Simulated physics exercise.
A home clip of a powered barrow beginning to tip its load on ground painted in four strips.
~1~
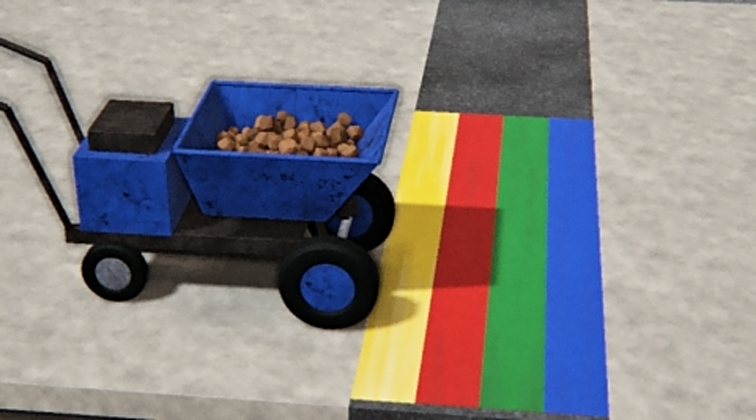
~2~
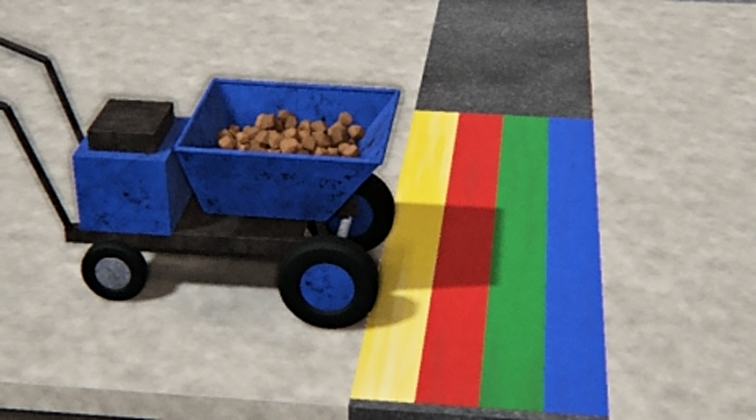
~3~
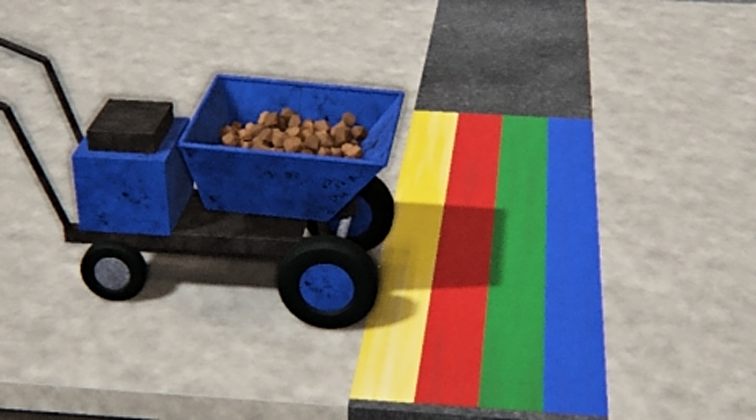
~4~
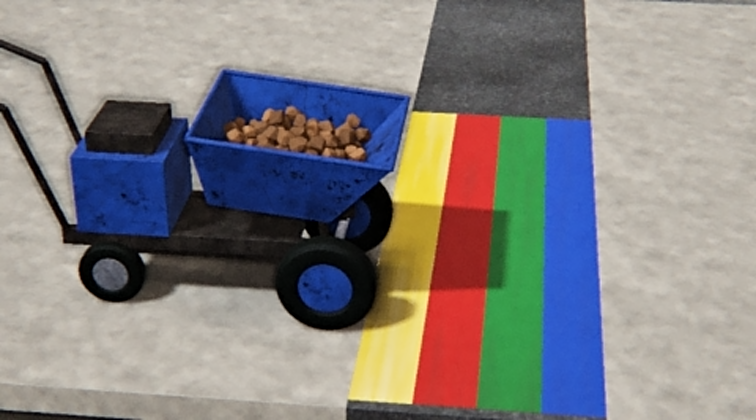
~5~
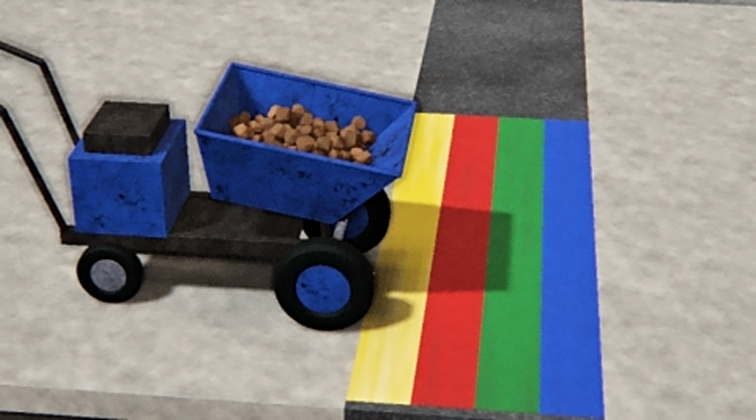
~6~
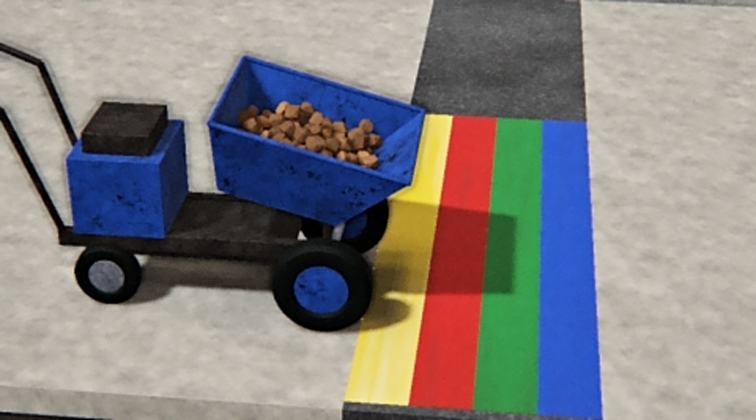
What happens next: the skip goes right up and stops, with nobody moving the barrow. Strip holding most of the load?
Green.
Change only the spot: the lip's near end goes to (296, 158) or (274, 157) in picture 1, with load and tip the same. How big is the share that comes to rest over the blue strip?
It comes out near 10 in a hundred for the first and near 0 in a hundred for the second.
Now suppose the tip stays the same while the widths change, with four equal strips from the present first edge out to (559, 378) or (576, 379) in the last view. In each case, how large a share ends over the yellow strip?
Shares: 0 %; then 0 %.
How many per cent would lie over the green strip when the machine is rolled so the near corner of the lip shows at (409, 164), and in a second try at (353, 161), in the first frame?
Close to 20 in a hundred, and close to 40 in a hundred.
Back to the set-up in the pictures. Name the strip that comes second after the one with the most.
It's the blue strip.
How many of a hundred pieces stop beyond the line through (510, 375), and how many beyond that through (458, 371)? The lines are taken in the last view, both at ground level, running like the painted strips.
I'd say some 60 in a hundred, and after that 80 in a hundred.
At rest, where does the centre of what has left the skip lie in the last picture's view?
Roughly at pixel (536, 295).
Shortly afterwards, skip tipped steeply; the whole lot in the skip.
Next, skip tipped right over; near two thirds in the skip; only a few over the red strip; near a quarter over the green strip; only a few over the blue strip.
Some moments later, skip tipped right over; near a quarter in the skip; only a few over the red strip; near a third over the green strip; near a quarter over the blue strip; a little off the paint.
In the end, skip tipped right over; near a quarter in the skip; none at all over the yellow strip; only a few over the red strip; near a third over the green strip; near a quarter over the blue strip; a little off the paint.
